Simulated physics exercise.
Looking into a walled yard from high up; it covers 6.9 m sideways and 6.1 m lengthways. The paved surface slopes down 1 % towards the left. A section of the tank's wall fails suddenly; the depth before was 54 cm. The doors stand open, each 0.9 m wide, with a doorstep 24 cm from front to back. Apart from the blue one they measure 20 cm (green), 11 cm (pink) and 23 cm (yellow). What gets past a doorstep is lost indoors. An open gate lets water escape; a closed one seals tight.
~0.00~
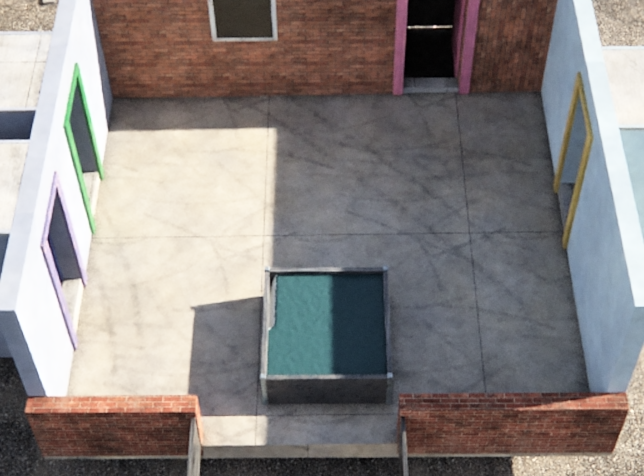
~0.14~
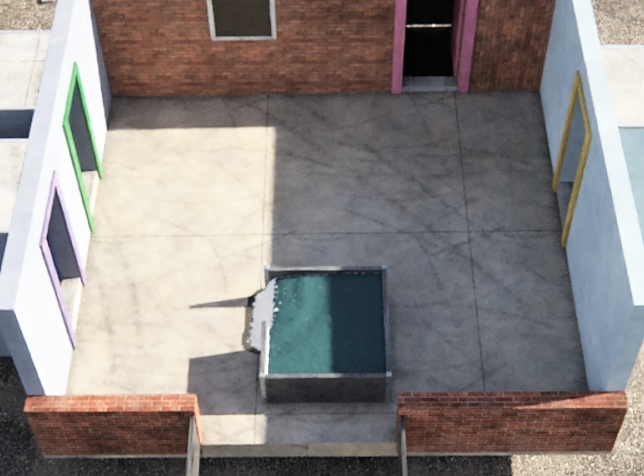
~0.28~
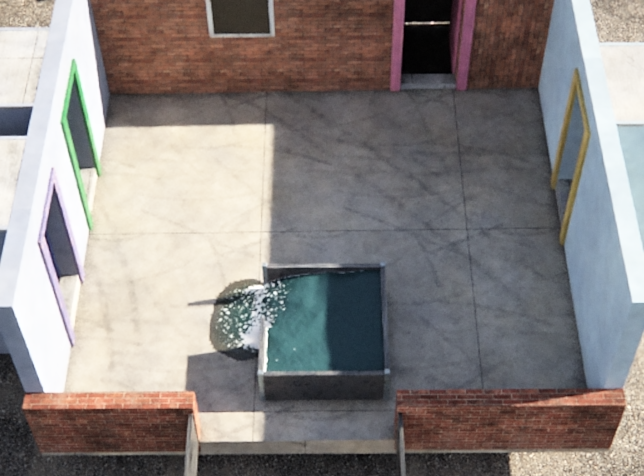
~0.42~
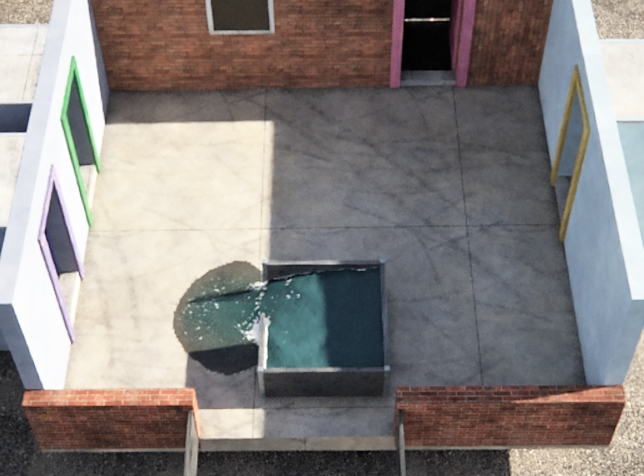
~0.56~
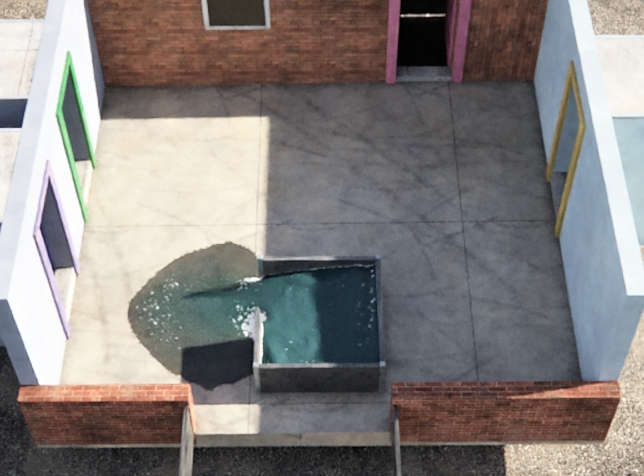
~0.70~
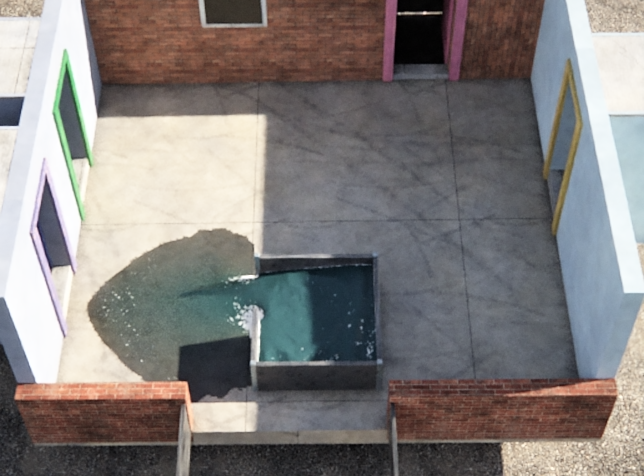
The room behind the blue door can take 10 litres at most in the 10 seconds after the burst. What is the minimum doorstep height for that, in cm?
At least 20 cm or so.
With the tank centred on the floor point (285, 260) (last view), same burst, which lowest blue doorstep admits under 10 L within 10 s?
About 14.5 cm.
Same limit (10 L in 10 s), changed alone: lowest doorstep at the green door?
Roughly 9.0 cm at green.
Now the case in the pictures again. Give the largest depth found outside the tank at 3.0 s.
About 20 cm.
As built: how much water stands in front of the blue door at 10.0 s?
About 7.5 cm.
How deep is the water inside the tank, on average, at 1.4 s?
Roughly 36 cm on average.
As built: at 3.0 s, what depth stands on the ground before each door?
In cm: Green 11, blue 17, pink 0, yellow 0.
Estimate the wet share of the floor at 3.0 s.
Near 25 per cent is wet.
After 1.4 s water covers 20 % of the floor, deepest (28 cm) near (251, 300); 22 cm at the blue door, 0 litres in over its 21 cm doorstep.
After 3.0 s water covers 25 % of the floor, deepest (20 cm) near (52, 417); 17 cm at the blue door, 4 litres in over its 21 cm doorstep.
After 10.0 s water covers 70 % of the floor, deepest (10 cm) near (98, 115); 7 cm at the blue door, 5 litres in over its 21 cm doorstep.
At the blue door as built, the water arrived by 0.9 s and peaked near 25 cm at 1.8 s.
Run again over the same 10 s with other heights there, 32 litres in over 16 cm, 4 litres over 21.5 cm. The limit of 10 litres is kept from about 20 cm up.
